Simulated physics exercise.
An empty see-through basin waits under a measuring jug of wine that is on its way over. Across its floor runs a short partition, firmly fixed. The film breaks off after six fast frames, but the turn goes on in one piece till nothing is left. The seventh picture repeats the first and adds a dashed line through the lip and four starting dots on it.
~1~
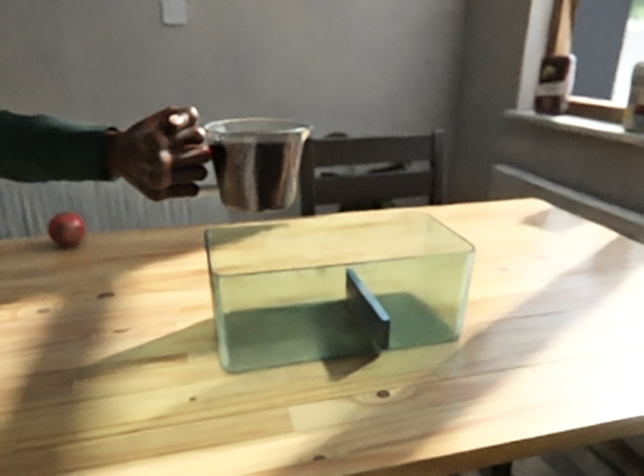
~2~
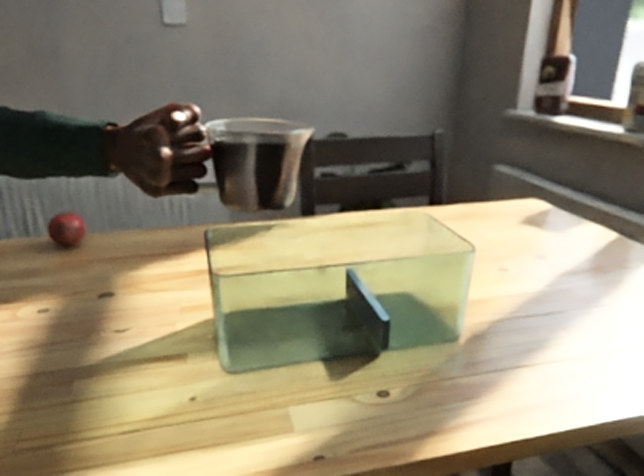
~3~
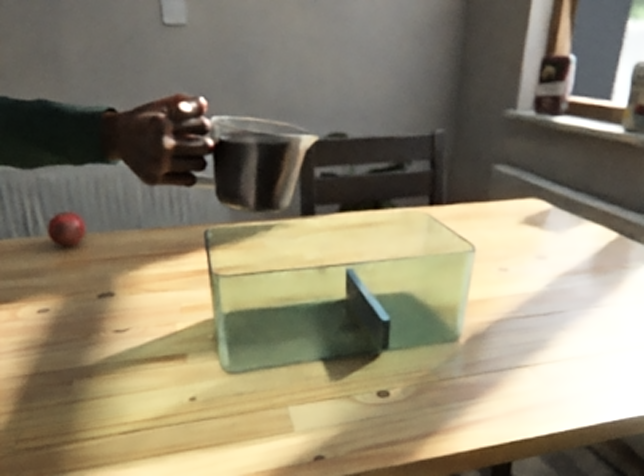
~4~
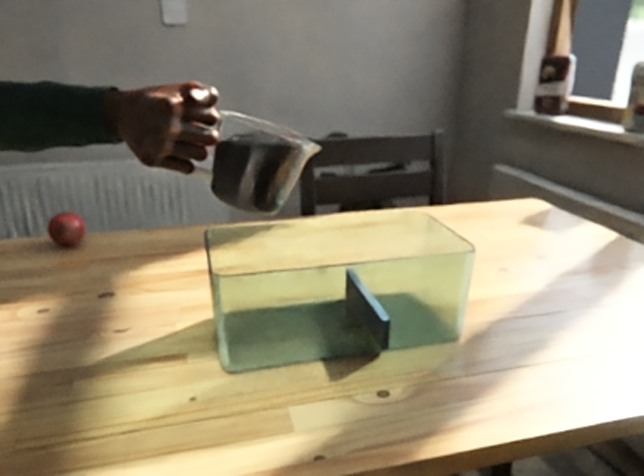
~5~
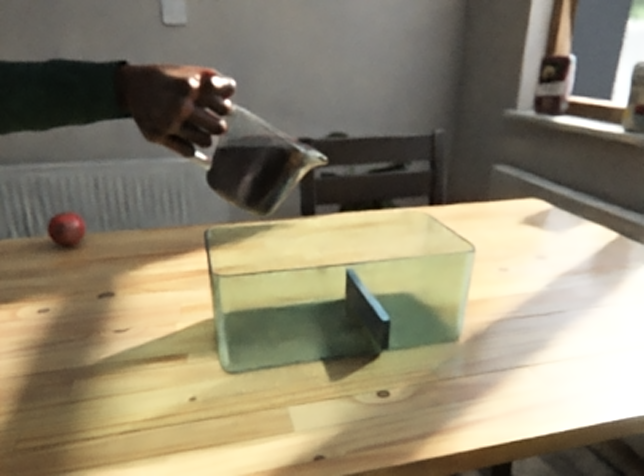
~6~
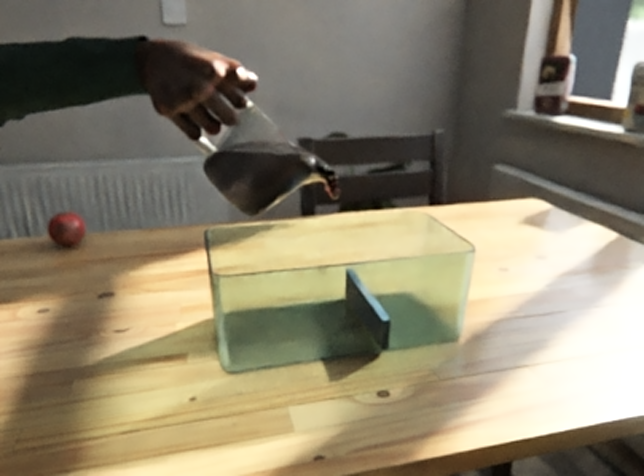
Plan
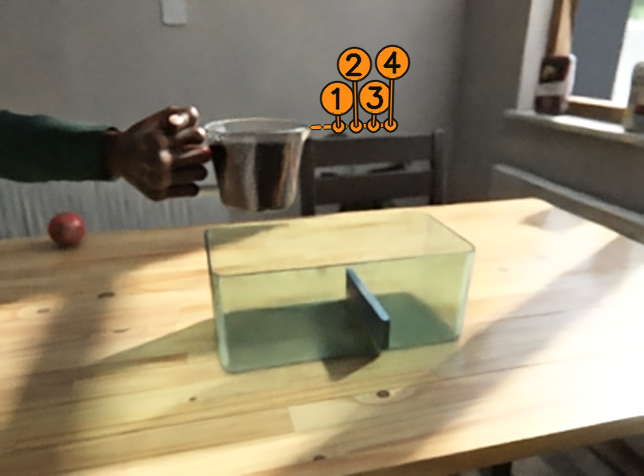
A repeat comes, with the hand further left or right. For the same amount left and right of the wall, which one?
1 works best here.
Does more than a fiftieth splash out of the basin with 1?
No, it does not.
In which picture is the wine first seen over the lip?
Picture 5.
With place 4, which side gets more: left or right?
The right side.
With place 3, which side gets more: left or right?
The right side.
On the marked copy, 1 at (338, 126); 2 at (356, 126); 3 at (373, 125); 4 at (390, 125).
With 1, about 51 % ends left of the wall and 48 % right of it.
With 2, about 25 % ends left of the wall and 74 % right of it.
With 3, about 14 % ends left of the wall and 84 % right of it.
With 4, about 20 % ends left of the wall and 78 % right of it.
